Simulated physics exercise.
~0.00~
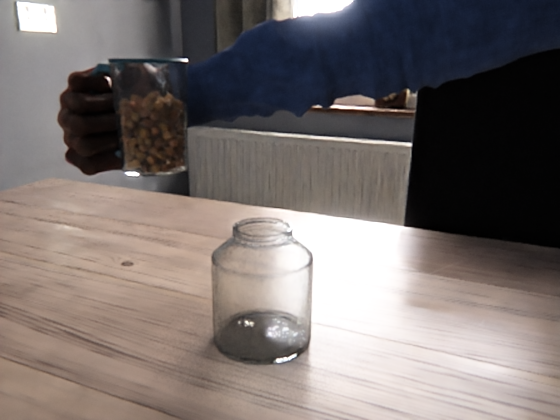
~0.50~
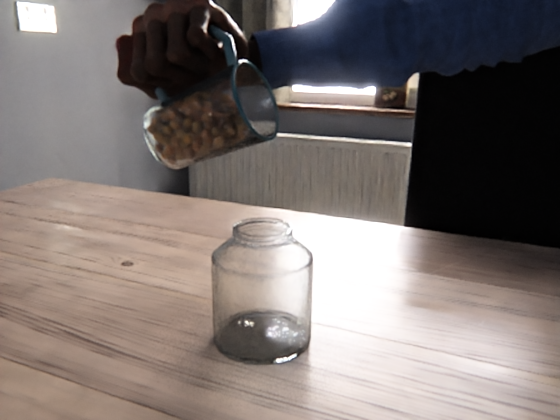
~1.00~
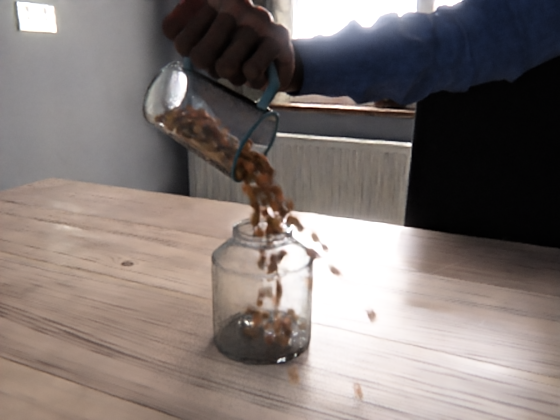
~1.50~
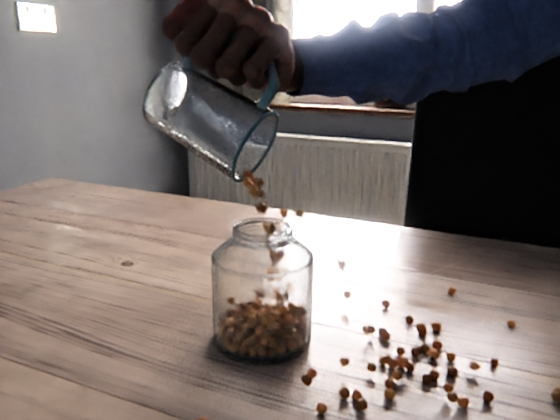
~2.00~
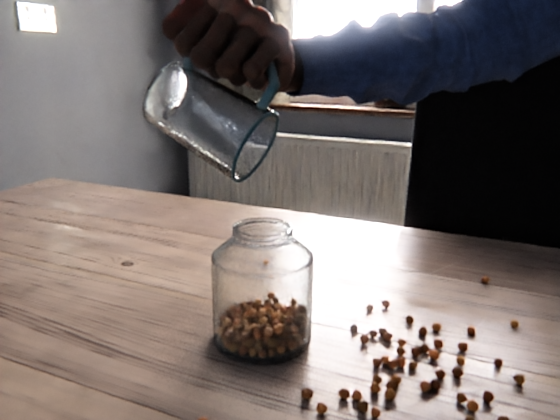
At the start, a hand holds a clear glass cup full of small brown roasted chickpeas upright, up and to the left of an empty glass jar on a wooden table. The hand moves the cup to the right and tips it onto its side above the jar. As it tilts further, the chickpeas tumble out in a stream, most dropping through the jar's opening while some scatter onto the table. The flow thins to a last few pieces. In the end, the cup is empty and still tipped, the jar is partly filled, and stray chickpeas lie to its right.
